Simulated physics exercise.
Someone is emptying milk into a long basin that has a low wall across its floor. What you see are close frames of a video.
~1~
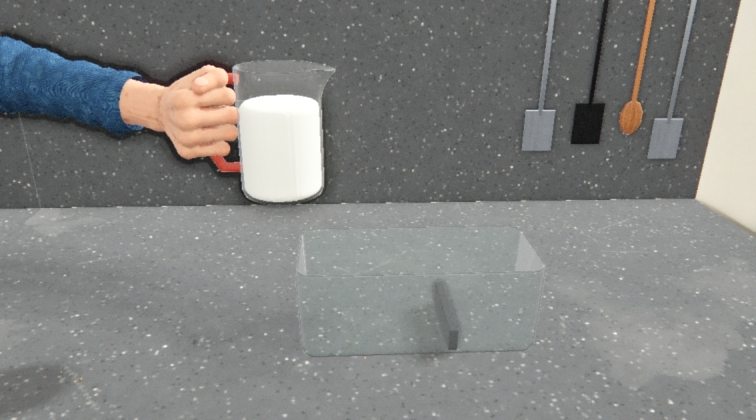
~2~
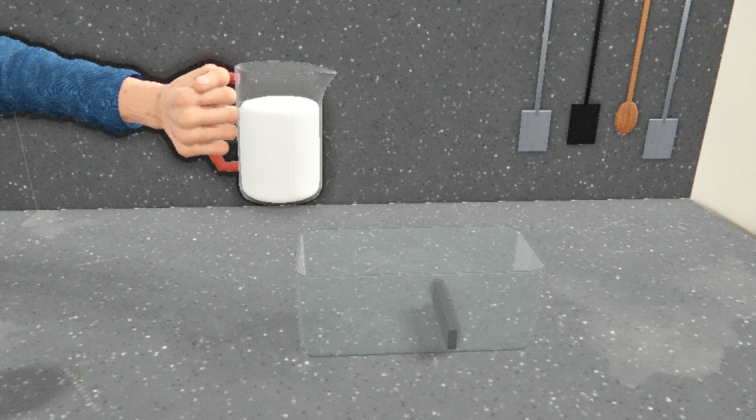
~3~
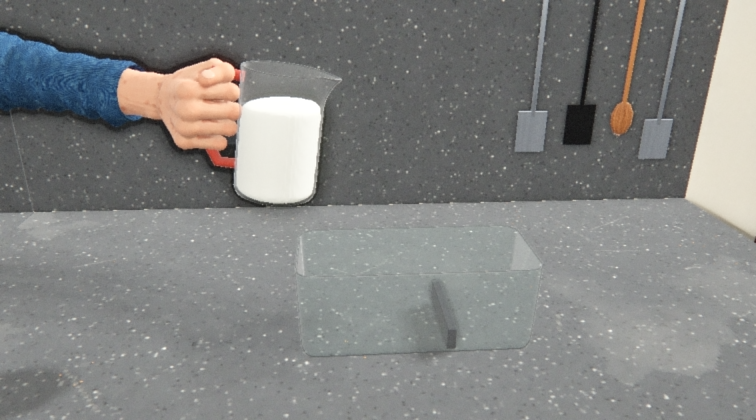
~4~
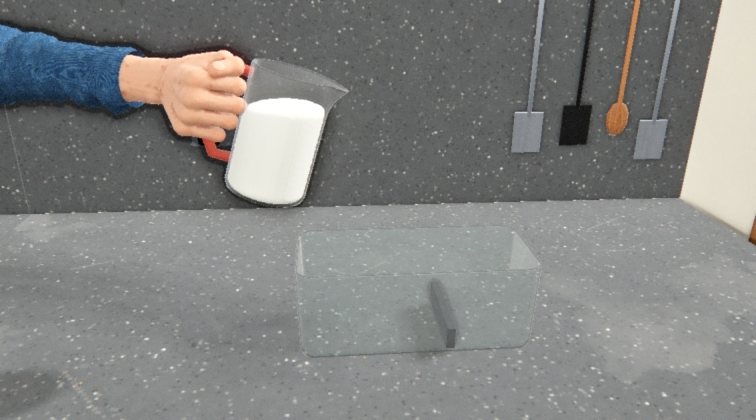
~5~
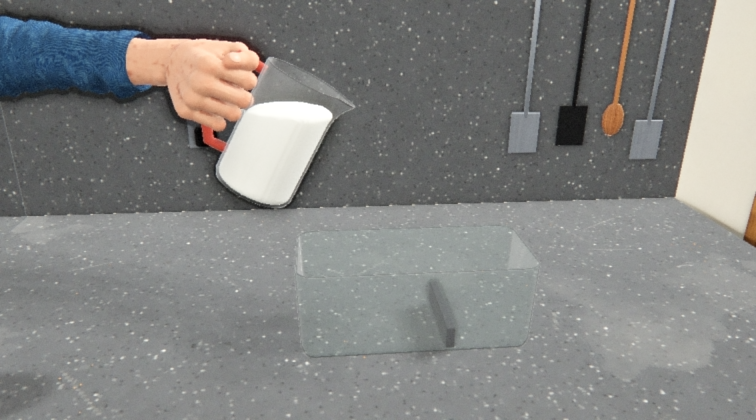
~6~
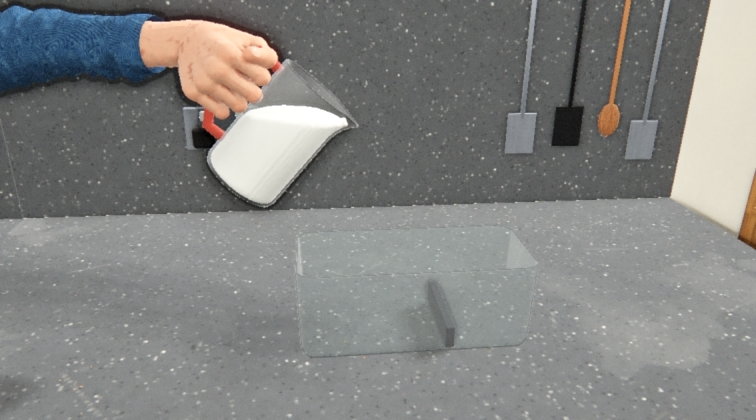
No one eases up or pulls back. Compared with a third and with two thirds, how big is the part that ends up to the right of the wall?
Smaller than a third.
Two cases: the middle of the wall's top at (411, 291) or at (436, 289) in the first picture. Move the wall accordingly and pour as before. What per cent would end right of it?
Respectively 25 and 0 per cent, approximately.
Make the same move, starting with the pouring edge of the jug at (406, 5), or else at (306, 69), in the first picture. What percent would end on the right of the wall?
First try: 60 percent; second try: 20 percent.
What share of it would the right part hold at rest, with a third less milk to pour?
The share comes to roughly 15 per cent.
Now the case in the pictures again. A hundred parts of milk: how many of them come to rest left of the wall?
Roughly 85 %.
A moment on, the jug is tipped on its side and 74 per cent is still to pour, 7 is left of the wall and 0 right of it.
Next, the jug is tipped right over and 26 per cent is still to pour, 49 is left of the wall and 2 right of it.
Then the jug is tipped right over and 5 per cent is still to pour, 75 is left of the wall and 8 right of it.
Later the jug is tipped right over and 1 per cent is still to pour, 83 is left of the wall and 12 right of it.
At rest 84 per cent lies left of the wall, 13 right of it and 4 outside.
